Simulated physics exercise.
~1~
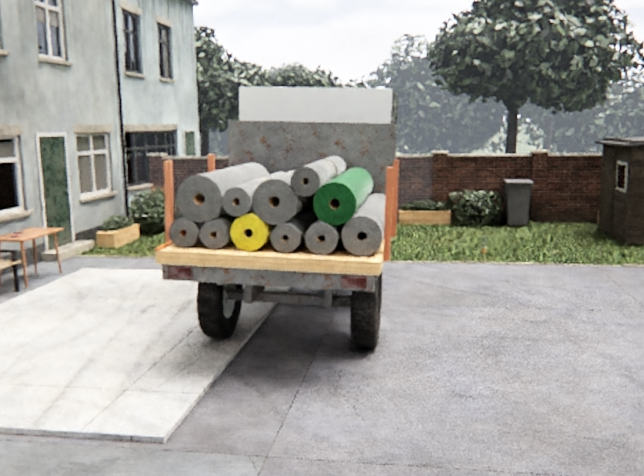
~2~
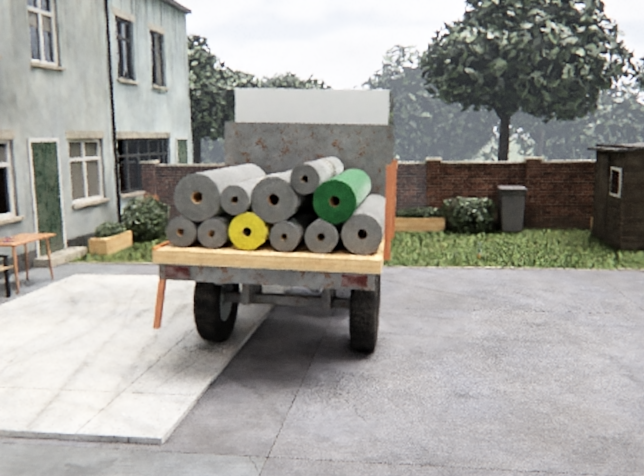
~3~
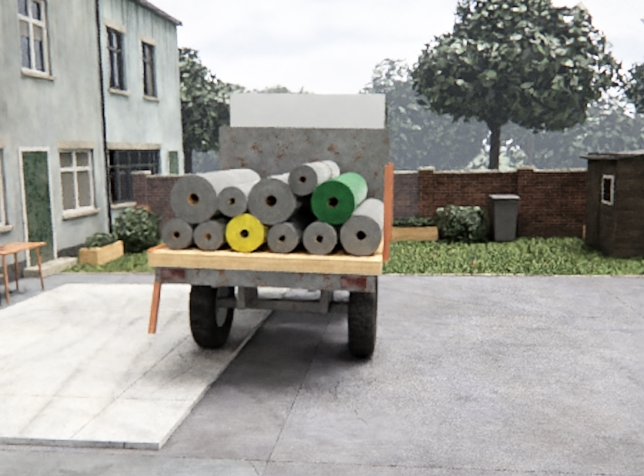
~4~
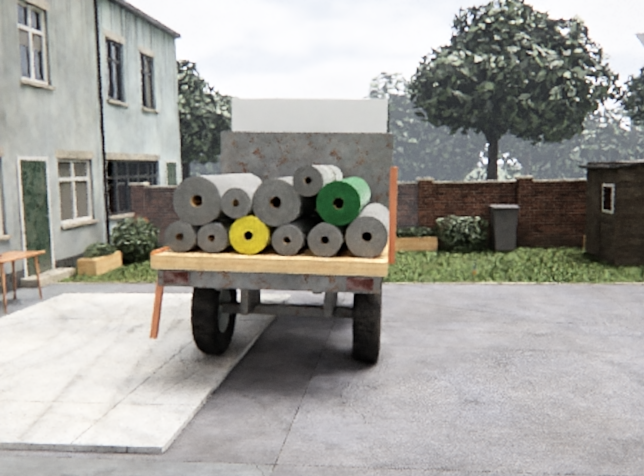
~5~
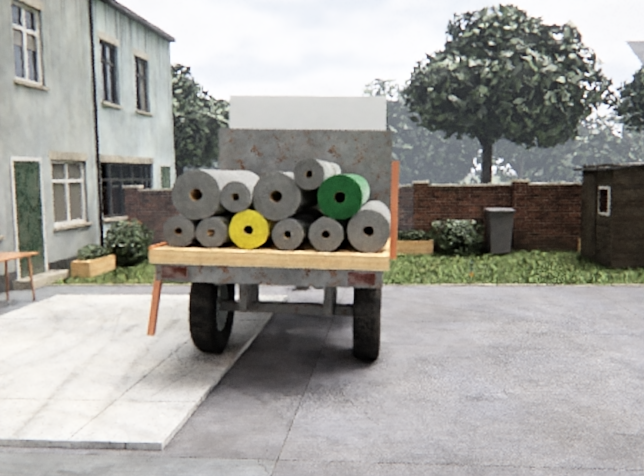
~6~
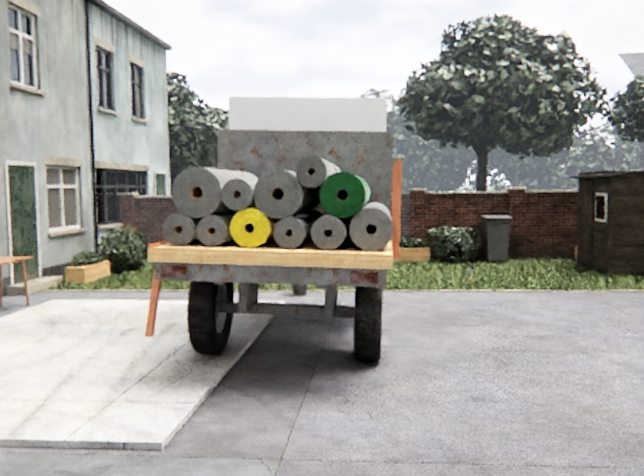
In the video, a parked flatbed lorry seen from behind carries stacked grey rolls with one green and one yellow among them, and the orange posts on its left edge swing down to hang below the deck, yet the whole load stays in place to the end.
